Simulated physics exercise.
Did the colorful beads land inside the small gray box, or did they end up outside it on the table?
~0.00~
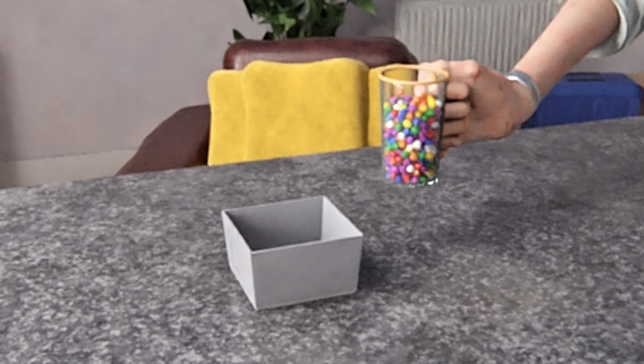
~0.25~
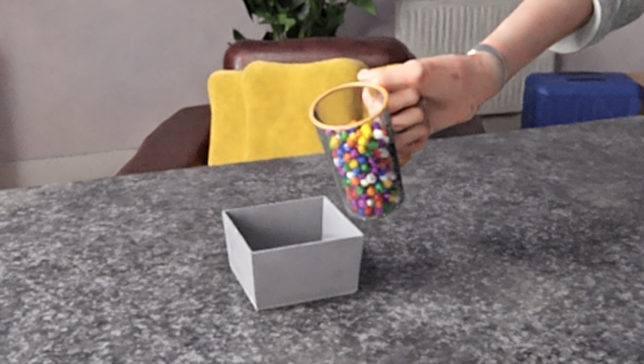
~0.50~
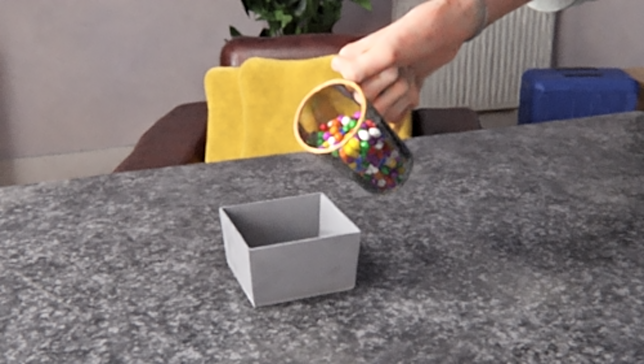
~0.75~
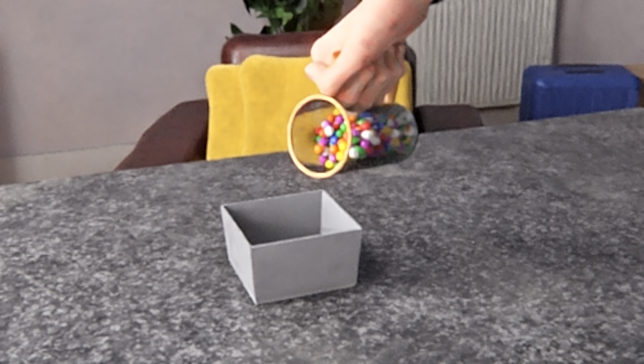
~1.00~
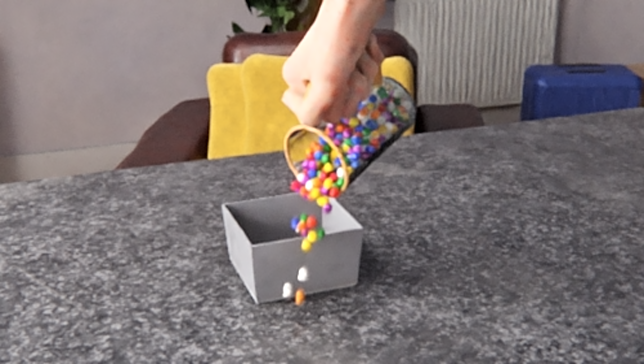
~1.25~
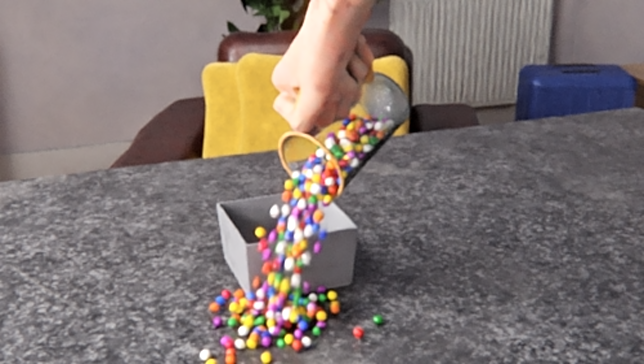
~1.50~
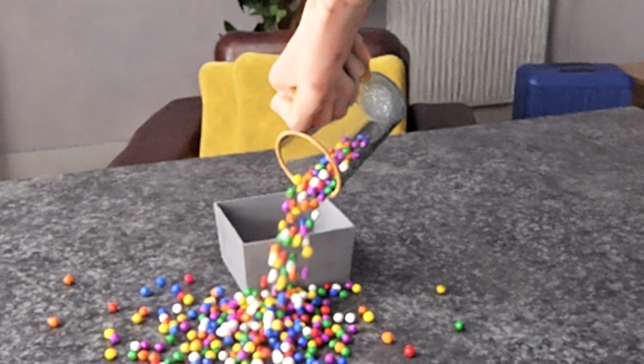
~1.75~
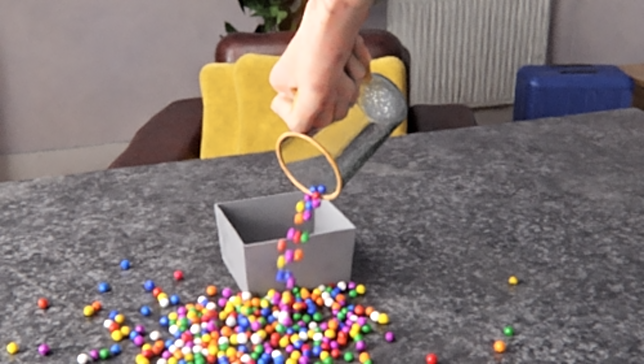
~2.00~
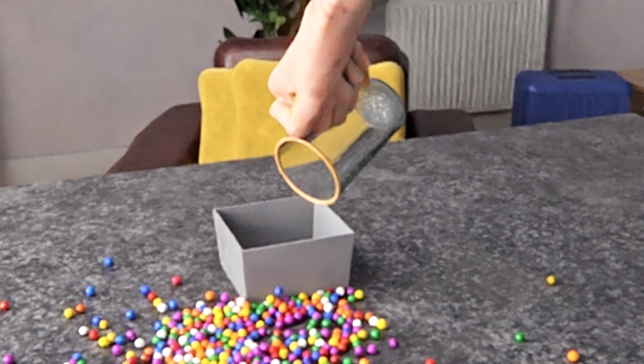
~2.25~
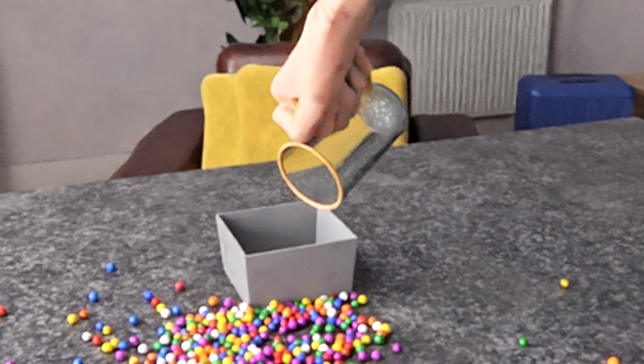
They ended up outside it. The beads fell in front of the box and spread over the tabletop.
